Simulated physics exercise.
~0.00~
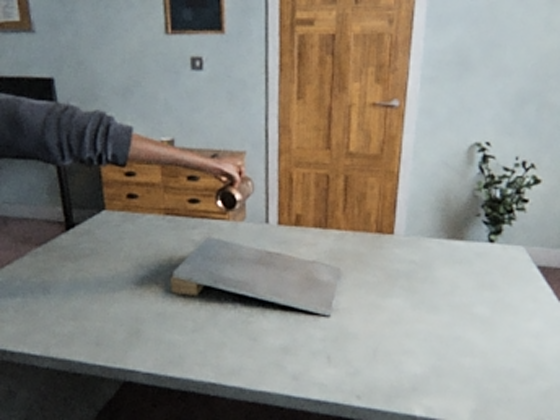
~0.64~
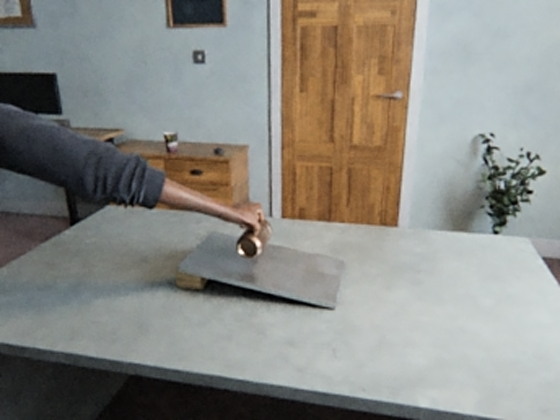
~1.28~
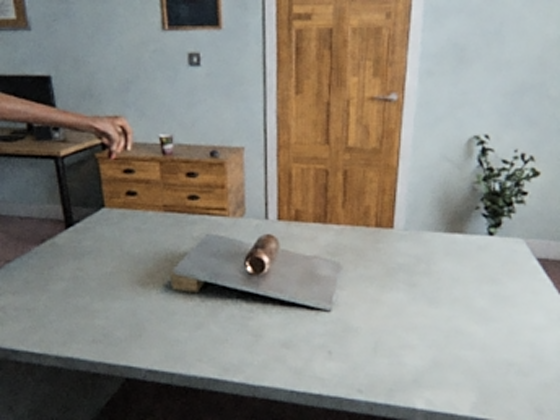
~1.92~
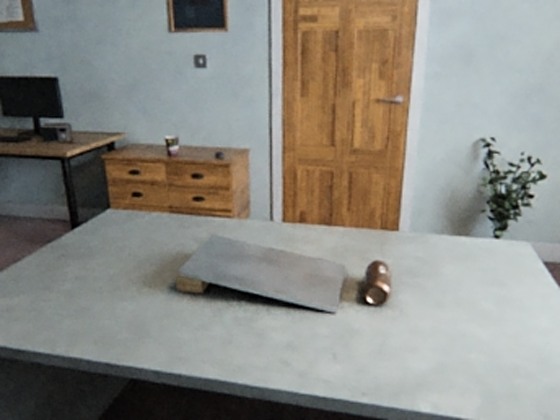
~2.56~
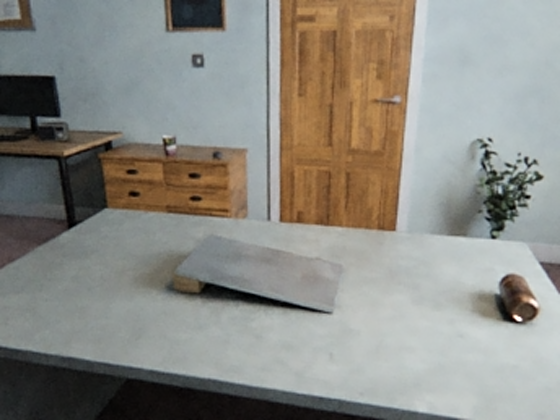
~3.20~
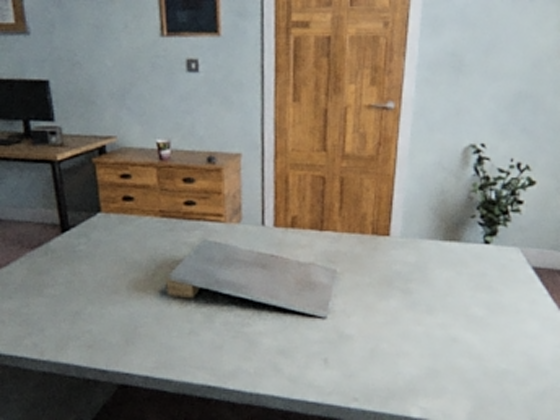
At the start, a hand holds a shiny brown can above a grey board propped on a small wooden block, on a large grey table. The hand lowers the can and sets it on its side on the sloping board. It then lets go and draws back to the left, while the can begins to roll down the slope. The can rolls off the board's low right end and carries on across the tabletop towards the right edge. Finally, the can is gone from view, and the board still rests in its place on the block.
